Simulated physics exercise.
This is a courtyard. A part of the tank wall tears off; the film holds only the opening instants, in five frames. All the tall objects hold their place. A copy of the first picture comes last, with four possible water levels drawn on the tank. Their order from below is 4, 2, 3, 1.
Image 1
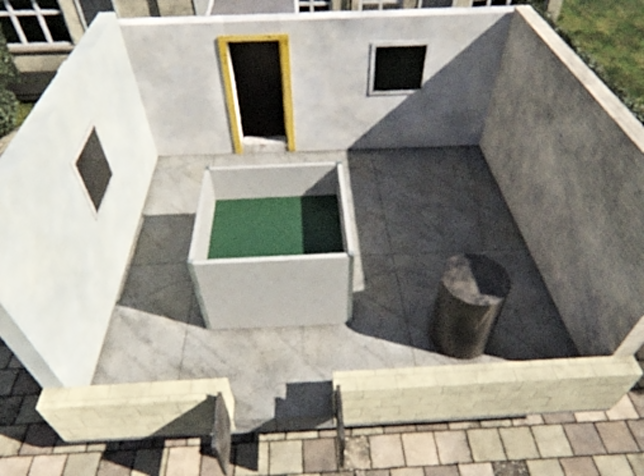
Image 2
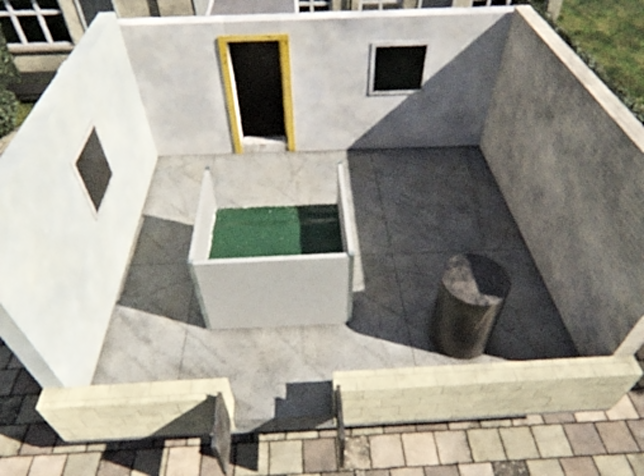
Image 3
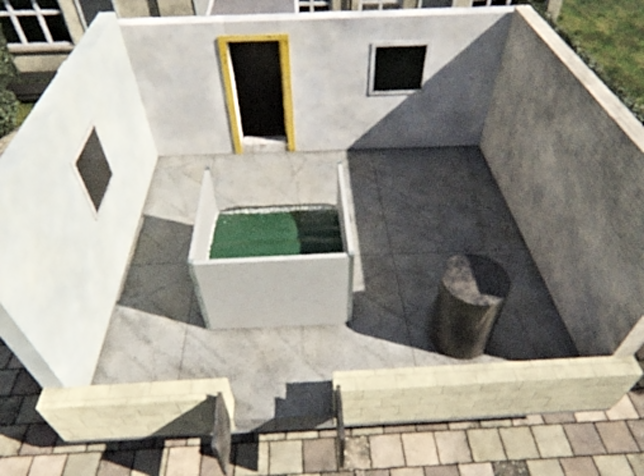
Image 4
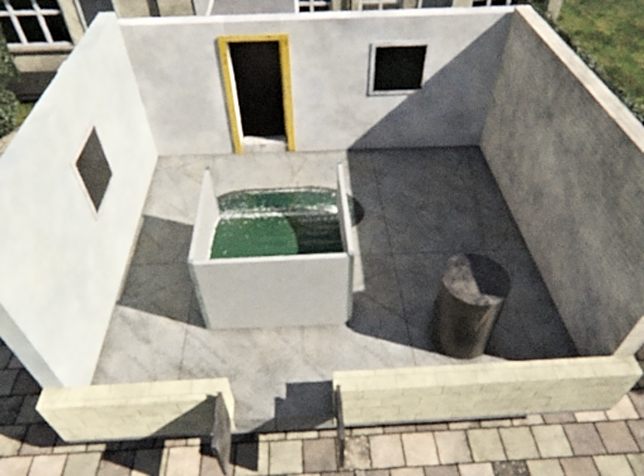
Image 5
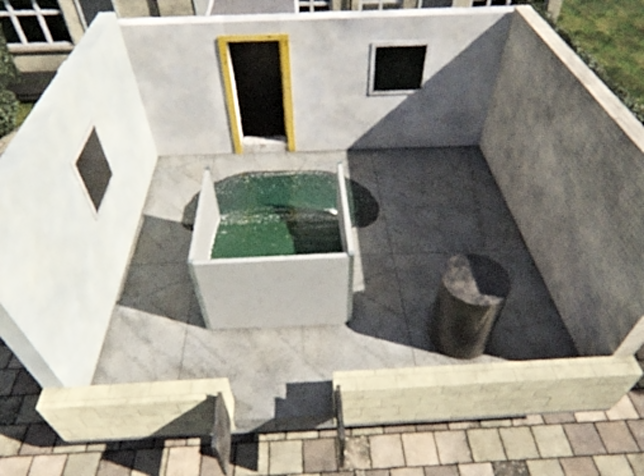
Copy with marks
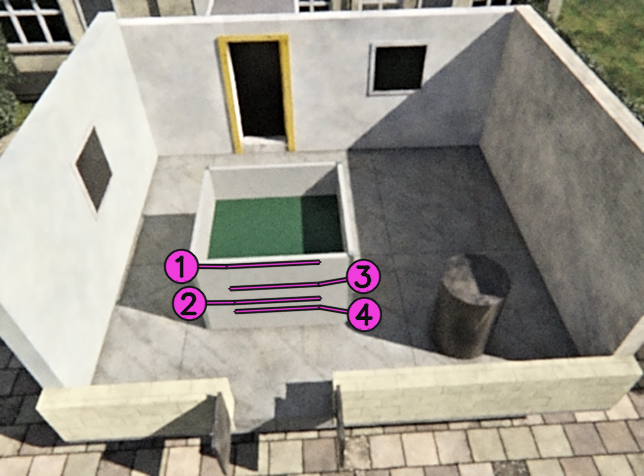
In a walled courtyard, a tank's back wall disappears and green water spreads across the ground.
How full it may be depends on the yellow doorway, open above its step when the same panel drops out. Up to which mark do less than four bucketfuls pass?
The limit is 4.
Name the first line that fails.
Here it is line 2.
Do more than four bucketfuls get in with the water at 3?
Yes, that goes wrong.
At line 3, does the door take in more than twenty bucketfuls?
Yes, it does.
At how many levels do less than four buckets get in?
One of the four.
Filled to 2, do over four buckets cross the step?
Yes, that goes wrong.
On the marked copy, 1 at (272, 264); 2 at (276, 300); 3 at (275, 286); 4 at (278, 309); from the bottom up 4, 2, 3, 1.
Choosing 1, dozens of bucketfuls pour in.
Choosing 2, about 10 bucketfuls get in.
Choosing 3, dozens of bucketfuls pour in.
Choosing 4, a splash gets over, under a bucket.
